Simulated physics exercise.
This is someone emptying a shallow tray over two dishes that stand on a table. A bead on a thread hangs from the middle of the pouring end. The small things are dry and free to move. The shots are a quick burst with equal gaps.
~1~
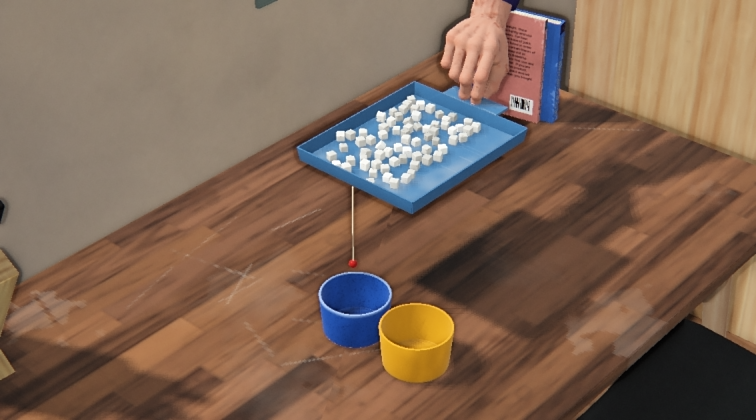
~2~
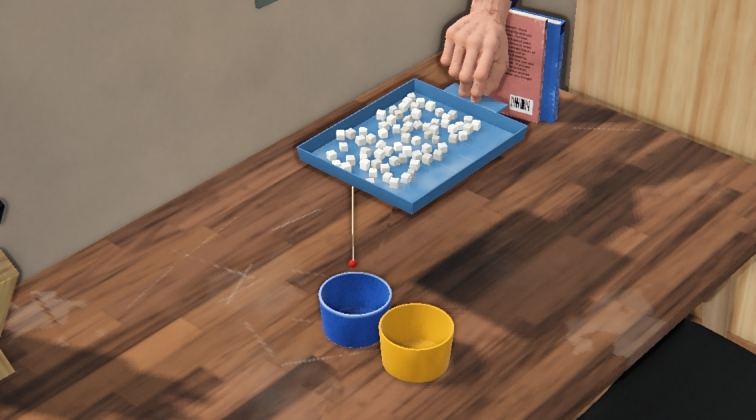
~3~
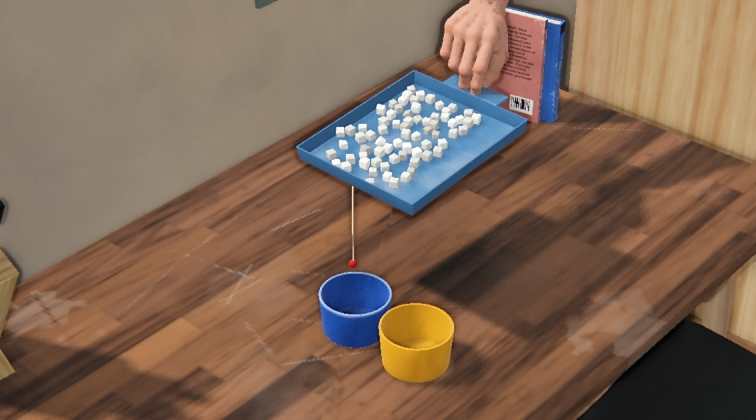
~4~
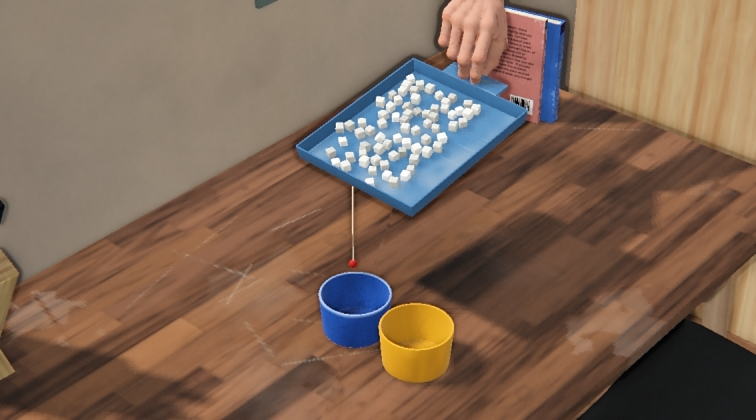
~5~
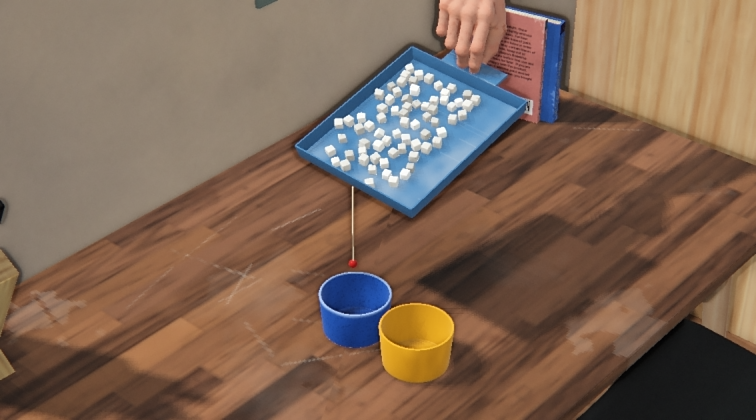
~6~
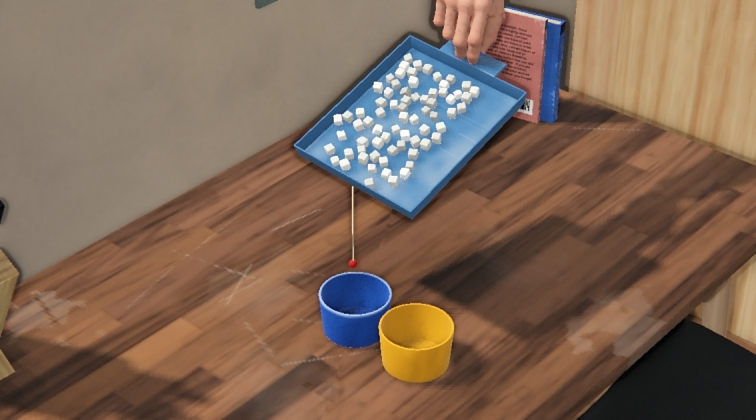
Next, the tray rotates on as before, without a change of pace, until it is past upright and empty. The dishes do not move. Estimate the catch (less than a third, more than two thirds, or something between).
In the dishes lies from one third to two thirds of it.
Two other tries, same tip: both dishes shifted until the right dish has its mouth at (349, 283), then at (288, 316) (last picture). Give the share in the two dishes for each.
Near 20 % and 20 %.
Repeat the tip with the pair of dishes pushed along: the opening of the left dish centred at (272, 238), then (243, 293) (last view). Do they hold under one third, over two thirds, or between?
At the first place under a third, at the second below one third.
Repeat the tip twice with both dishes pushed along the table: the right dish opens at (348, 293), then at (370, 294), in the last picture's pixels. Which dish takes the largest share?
The first try: The dish on the right. The second: The right-hand dish.
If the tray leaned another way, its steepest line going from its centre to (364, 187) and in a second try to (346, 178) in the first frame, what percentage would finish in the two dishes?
Near 30 % and 10 %.
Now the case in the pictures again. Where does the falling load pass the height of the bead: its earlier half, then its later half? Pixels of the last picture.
The first part at (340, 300); the rest at (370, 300).
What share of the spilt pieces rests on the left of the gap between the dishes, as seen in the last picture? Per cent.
About 90 per cent.
Soon after the last picture, tray tipped steeply; all on the tray.
A little later, tray tipped past a quarter turn; most on the tray; a stray few in the right dish; a stray few in the left dish; a small part outside both.
Later still, tray tipped past a quarter turn; about a quarter in the right dish; about a quarter in the left dish; about half outside both.
At rest, tray tipped past a quarter turn; about a quarter in the right dish; about a quarter in the left dish; about half outside both.
